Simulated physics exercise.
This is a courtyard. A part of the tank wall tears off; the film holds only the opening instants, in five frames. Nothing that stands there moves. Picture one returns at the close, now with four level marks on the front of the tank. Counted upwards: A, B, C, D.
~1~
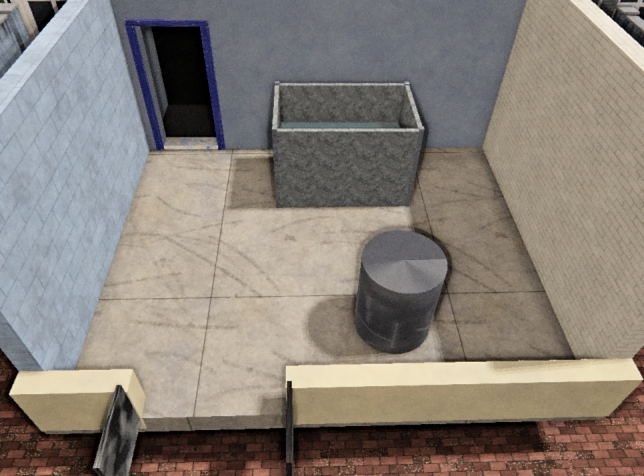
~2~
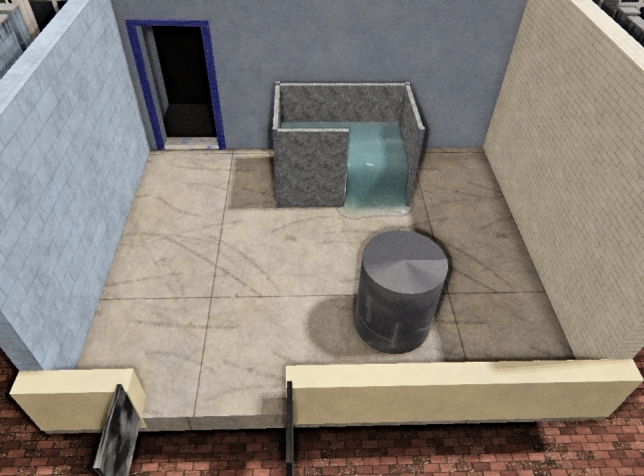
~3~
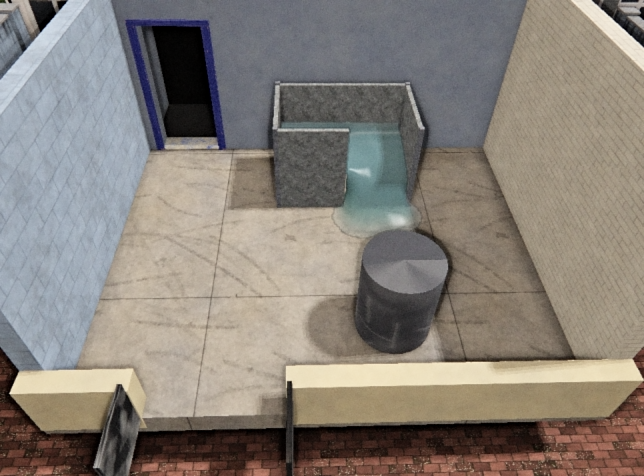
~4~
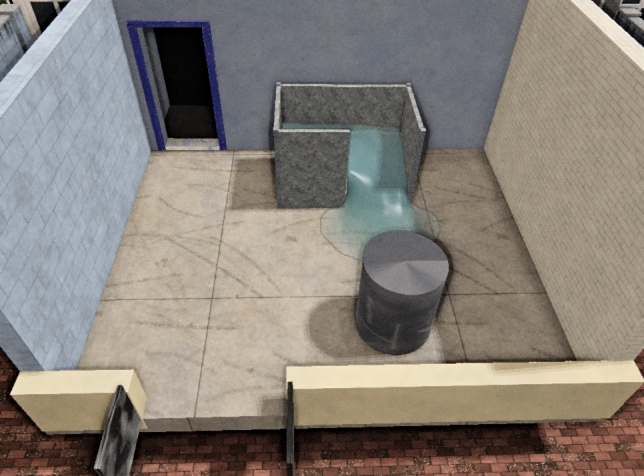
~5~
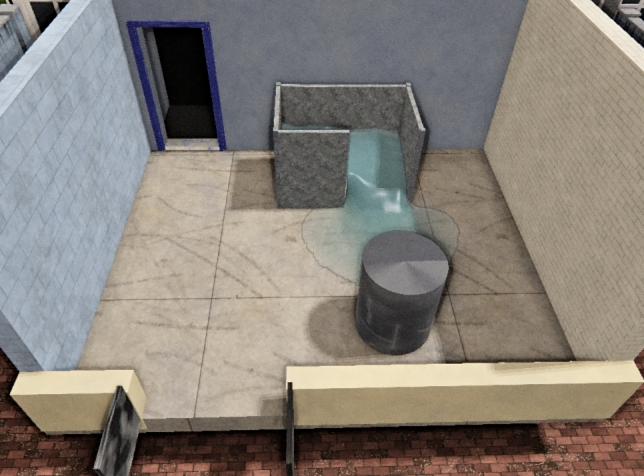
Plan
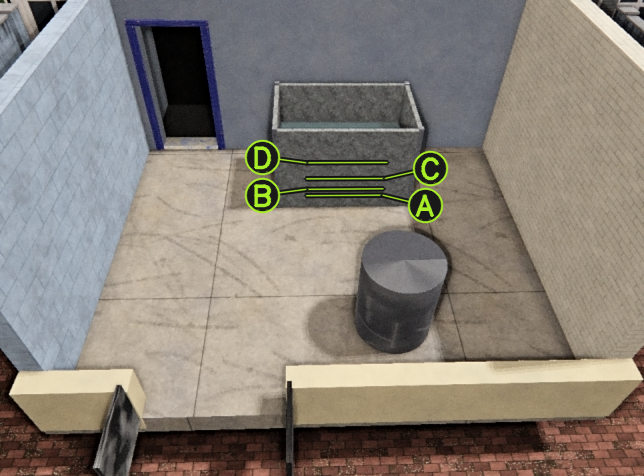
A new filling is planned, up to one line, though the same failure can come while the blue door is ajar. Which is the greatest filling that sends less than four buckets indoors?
Level D just does it.
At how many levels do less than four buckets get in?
All of the four.
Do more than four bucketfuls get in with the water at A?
No, that is safe.
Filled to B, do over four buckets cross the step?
No, not at all.
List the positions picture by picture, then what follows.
In the first picture, water in the tank at rest, its middle at (343, 142); foot of the blue doorway at (192, 149); open gate at (209, 365).
In the second picture, water covers 1 % of the ground, its front hidden from here.
In the third picture, water covers 3 % of the ground, its front hidden from here.
In the fourth picture, water covers 7 % of the ground, its front hidden from here.
In the fifth picture, front seen at (326, 255), 12 % of the ground wet.
On the marked copy, A at (344, 195); B at (344, 189); C at (345, 178); D at (346, 162); from the bottom up A, B, C, D.
For level A, nothing gets over.
For level B, nothing gets over.
For level C, nothing gets over.
For level D, a bucket or two gets in.
